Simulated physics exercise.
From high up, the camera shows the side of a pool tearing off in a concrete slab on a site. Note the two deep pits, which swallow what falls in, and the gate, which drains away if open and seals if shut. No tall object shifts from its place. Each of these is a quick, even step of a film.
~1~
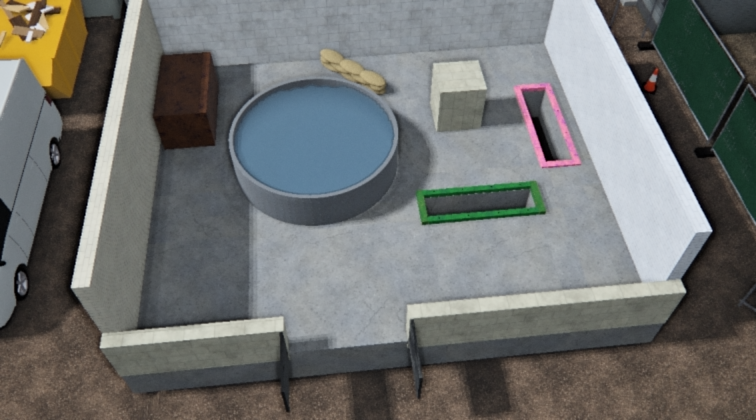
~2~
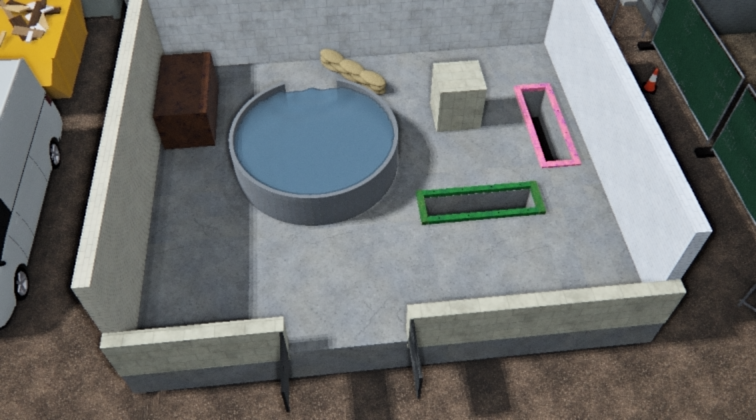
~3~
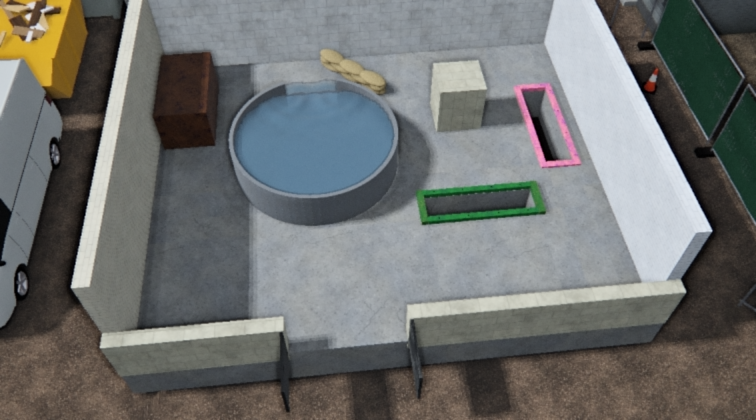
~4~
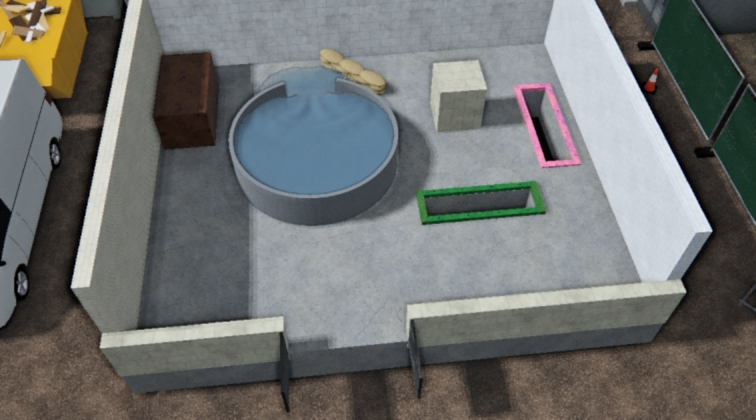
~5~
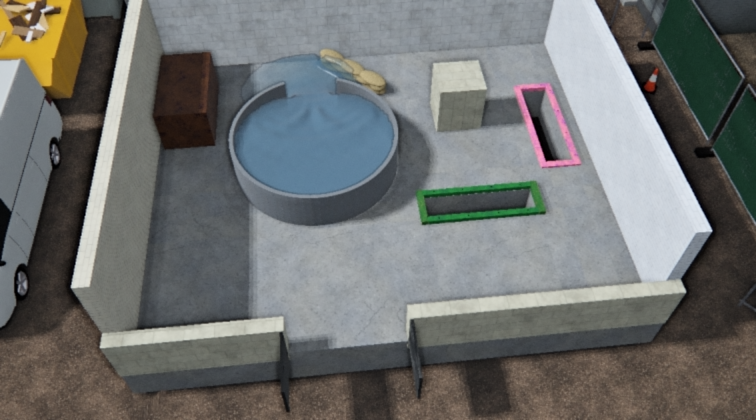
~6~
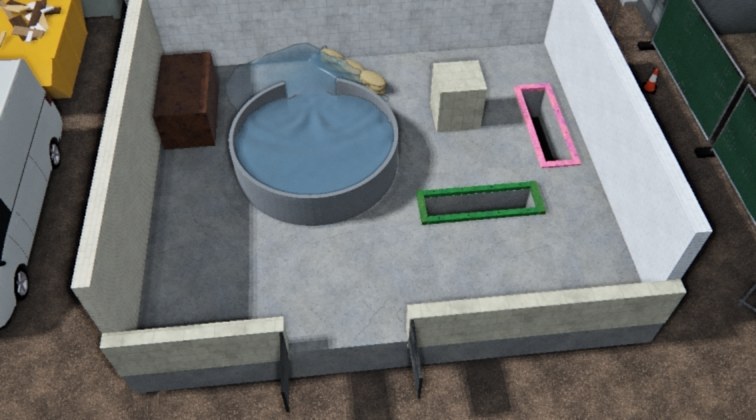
Round pool of blue water breaking open at its far side, water pouring through the gap and spreading around the sandbags behind.
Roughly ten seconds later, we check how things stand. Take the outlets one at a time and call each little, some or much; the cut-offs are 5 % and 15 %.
In order: The gate catches little; the pink pit catches little; the green pit catches little.
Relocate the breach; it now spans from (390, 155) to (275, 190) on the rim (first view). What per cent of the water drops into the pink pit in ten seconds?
Roughly 6 per cent goes to the pink pit.
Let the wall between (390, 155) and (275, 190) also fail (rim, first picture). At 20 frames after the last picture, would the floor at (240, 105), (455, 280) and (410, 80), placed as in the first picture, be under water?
First spot spared, second spot submerged, third spot spared.
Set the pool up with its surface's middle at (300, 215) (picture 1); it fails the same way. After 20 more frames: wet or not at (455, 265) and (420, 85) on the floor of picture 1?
Reading them in sequence: High and dry, followed by drenched.
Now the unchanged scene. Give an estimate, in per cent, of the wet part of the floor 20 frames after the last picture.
I reckon 45 per cent or so.
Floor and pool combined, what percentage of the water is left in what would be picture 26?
About 100 %.
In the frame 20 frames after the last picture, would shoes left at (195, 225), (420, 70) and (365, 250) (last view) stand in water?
Drenched; drenched; left dry.
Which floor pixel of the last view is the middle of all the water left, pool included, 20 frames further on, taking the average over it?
It's close to (295, 130).
A moment on, water covers 10 % of the floor; the gate 0 %, the pink pit 0 %, the green pit 0 %.
Next, water covers 20 % of the floor; the gate 0 %, the pink pit 0 %, the green pit 0 %.
Then, water covers 45 % of the floor; the gate 0 %, the pink pit 0 %, the green pit 0 %.
Later, water covers 65 % of the floor; the gate 0 %, the pink pit 0 %, the green pit 0 %.
In the end, water covers 95 % of the floor; the gate 2 %, the pink pit 1 %, the green pit 1 %.
